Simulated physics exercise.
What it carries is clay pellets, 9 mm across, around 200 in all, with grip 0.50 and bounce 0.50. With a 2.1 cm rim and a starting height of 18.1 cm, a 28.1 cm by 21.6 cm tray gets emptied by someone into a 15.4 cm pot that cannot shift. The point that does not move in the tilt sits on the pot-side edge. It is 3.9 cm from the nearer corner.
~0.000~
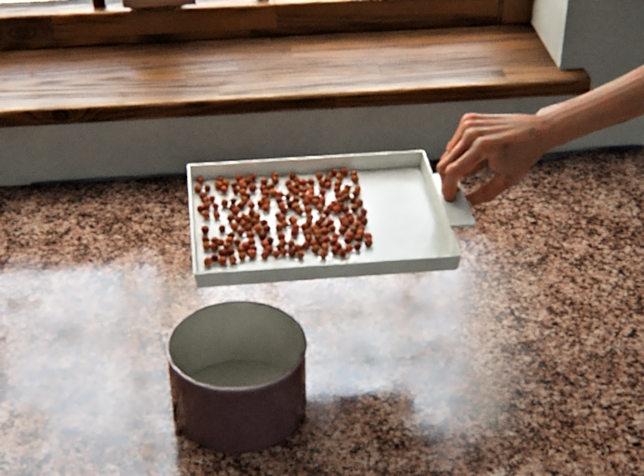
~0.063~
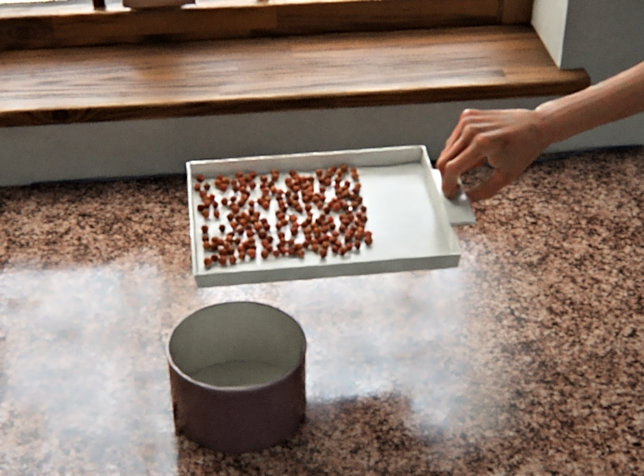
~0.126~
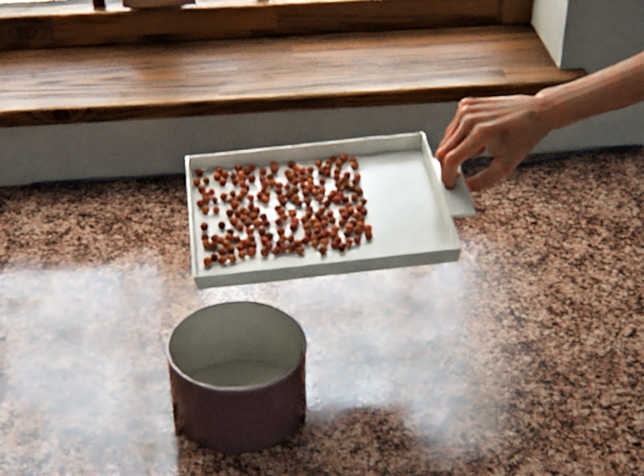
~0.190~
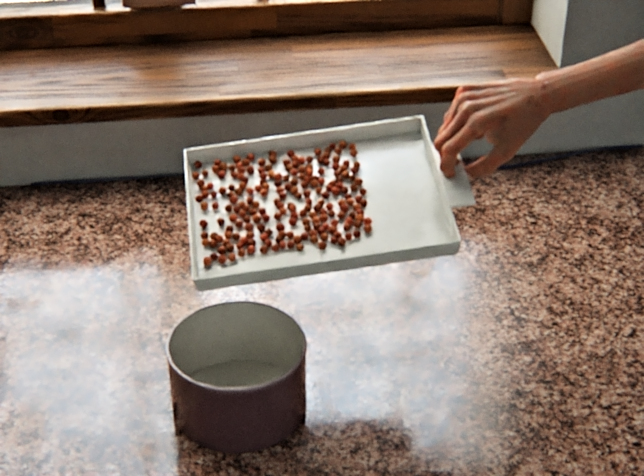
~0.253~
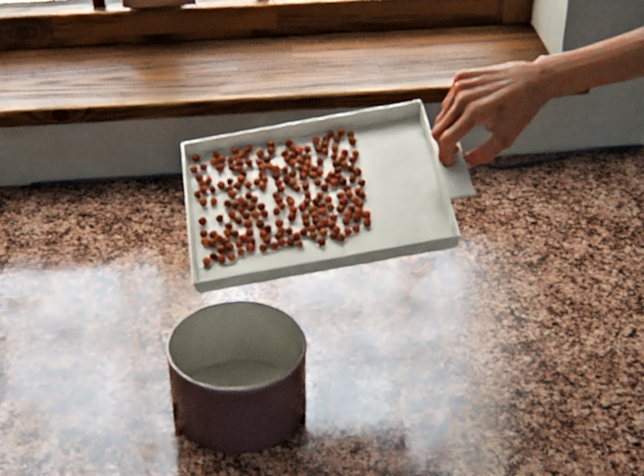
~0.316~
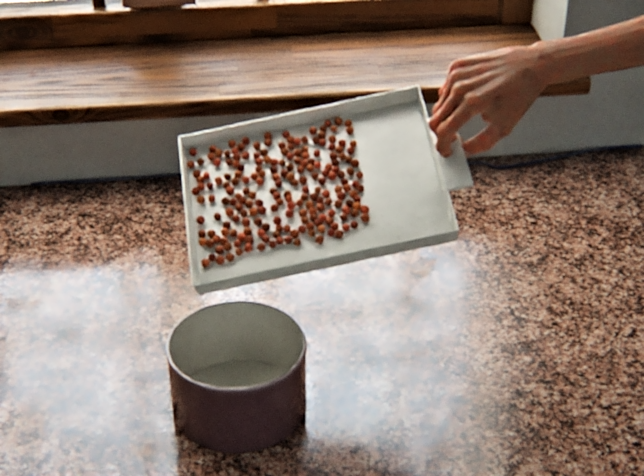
A shallow white tray scattered with small reddish-brown pellets, gripped at its right end by a hand, starts nearly level above a round dark pot on a speckled countertop, then tilts steadily as its right side rises.
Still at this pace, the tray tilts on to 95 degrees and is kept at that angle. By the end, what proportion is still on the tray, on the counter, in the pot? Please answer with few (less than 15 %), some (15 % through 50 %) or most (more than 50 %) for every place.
Tray: Few, counter: Some, pot: Most.
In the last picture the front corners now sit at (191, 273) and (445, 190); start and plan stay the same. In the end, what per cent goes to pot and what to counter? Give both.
Pot 0 % / counter 100 %.
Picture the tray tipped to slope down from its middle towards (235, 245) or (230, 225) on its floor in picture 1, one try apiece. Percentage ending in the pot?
Approximately 15 percent, then 0 percent.
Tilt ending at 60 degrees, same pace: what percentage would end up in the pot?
Roughly 5 %.
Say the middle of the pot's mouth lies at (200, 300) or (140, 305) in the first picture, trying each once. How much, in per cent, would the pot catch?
Estimates: 0 in a hundred and 0 in a hundred.
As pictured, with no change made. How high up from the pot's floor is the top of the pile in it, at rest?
2.5 cm.
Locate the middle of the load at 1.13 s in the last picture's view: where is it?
The load's centre is near (224, 239) at that time.
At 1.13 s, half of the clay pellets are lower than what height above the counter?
About 24 cm.
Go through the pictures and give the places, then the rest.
In the first frame, tray tilt 0 degrees, front corners at (197, 272) and (458, 254); middle of the pieces at (284, 211); pot at (237, 343).
In the second frame, tray tilt 1 degrees, front corners at (197, 272) and (458, 252); middle of the pieces at (284, 209).
In the third frame, tray tilt 5 degrees, front corners at (196, 275) and (458, 246), lowest corner left front; middle of the pieces at (284, 203).
In the fourth frame, tray tilt 10 degrees, front corners at (196, 277) and (457, 239), lowest corner left front; middle of the pieces at (283, 196).
In the fifth frame, tray tilt 14 degrees, front corners at (195, 280) and (456, 233), lowest corner left front; middle of the pieces at (281, 189).
In the sixth frame, tray tilt 19 degrees, front corners at (195, 283) and (455, 228), lowest corner left front; middle of the pieces at (279, 184); pot at (237, 343). The tray's pace is about 75 degrees a second.
After 0.80 s, tilt 55 degrees; the tray holds 100 %, the pot 0 %.
After 1.13 s, tilt 79 degrees; the tray holds 95 %, the pot 0 %.
After 1.55 s, tilt 95 degrees; the tray holds 30 %, the pot 40 %.
At rest (2.7 s), tray 5 %, counter 20 %, pot 75 %.
